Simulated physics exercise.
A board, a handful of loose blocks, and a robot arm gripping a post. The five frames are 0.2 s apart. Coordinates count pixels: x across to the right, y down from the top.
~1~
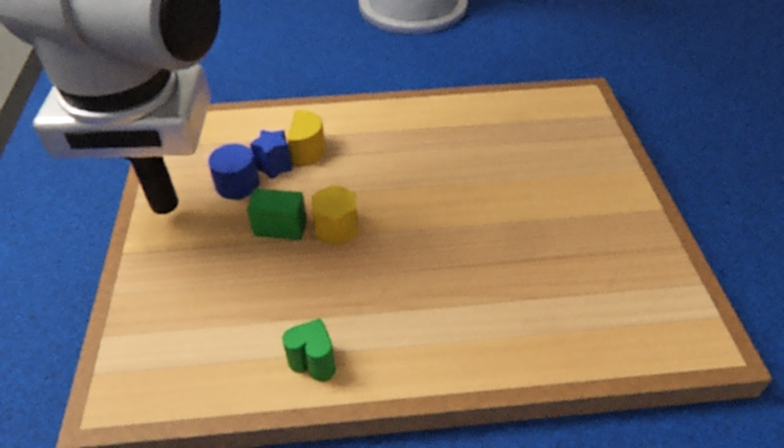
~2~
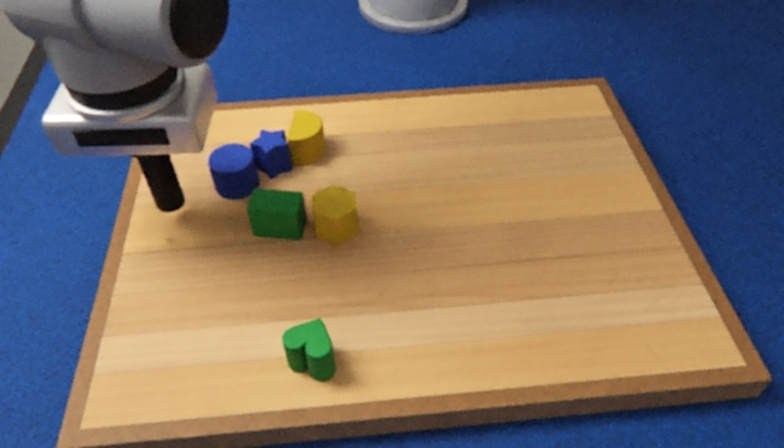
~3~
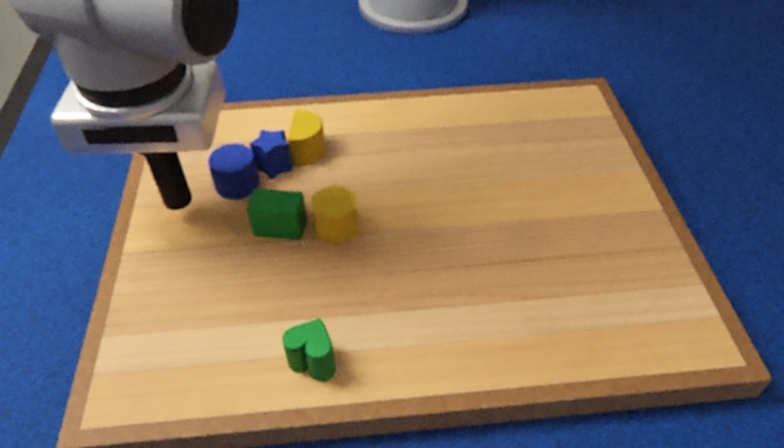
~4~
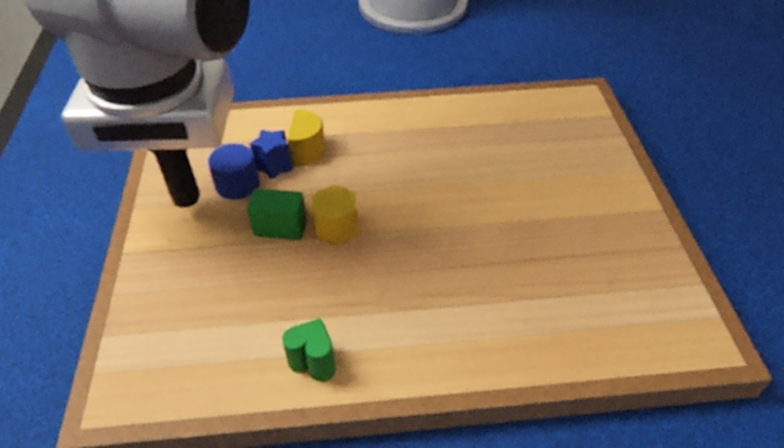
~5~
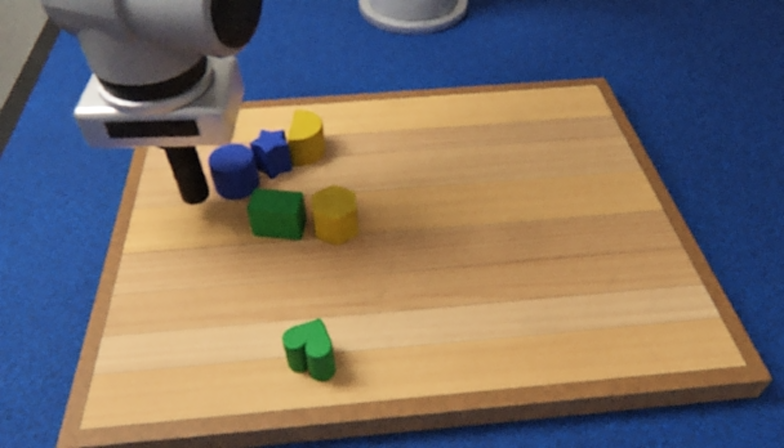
A robot arm slowly moves a black post right toward the still blue round block.
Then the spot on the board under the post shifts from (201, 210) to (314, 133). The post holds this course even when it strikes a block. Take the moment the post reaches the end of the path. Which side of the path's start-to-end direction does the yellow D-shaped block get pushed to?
It's going to go right.
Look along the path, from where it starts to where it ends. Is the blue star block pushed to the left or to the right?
It shifts leftward.
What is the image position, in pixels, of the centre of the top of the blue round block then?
It will end up at (284, 95).
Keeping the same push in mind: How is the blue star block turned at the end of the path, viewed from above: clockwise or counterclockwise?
It is turned clockwise.
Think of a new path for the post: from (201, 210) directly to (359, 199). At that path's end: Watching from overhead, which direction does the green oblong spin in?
The green oblong rotates clockwise.
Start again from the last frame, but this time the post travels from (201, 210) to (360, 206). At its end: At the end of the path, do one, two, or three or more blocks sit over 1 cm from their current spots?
Expect two.
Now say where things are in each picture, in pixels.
In the first frame, lower end of the post at (165, 206), tops of blocks, blue round block at (230, 157), blue star block at (270, 139), green oblong at (275, 200), yellow D-shaped block at (304, 124).
In the second frame, post at (171, 204), blocks as before.
In the third frame, post at (179, 202), blocks as before.
In the fourth frame, post at (187, 199), blocks as before.
In the fifth frame, post at (196, 197), blue round block at (230, 157), blue star block at (270, 139), green oblong at (275, 200), yellow D-shaped block at (304, 124).
The first path, step by step. One third of the way, post at (239, 169); blue round block at (257, 134); blue star block at (288, 119), turned 15° clockwise; yellow D-shaped block at (318, 121).
Two thirds of the way, post at (278, 143); blue round block at (278, 108); blue star block at (314, 95), turned 65° clockwise; yellow D-shaped block at (327, 118).
At the end, post at (312, 120); blue round block at (284, 95); blue star block at (318, 90), turned 110° clockwise; green oblong not moved; yellow D-shaped block at (330, 117), turned 20° clockwise.
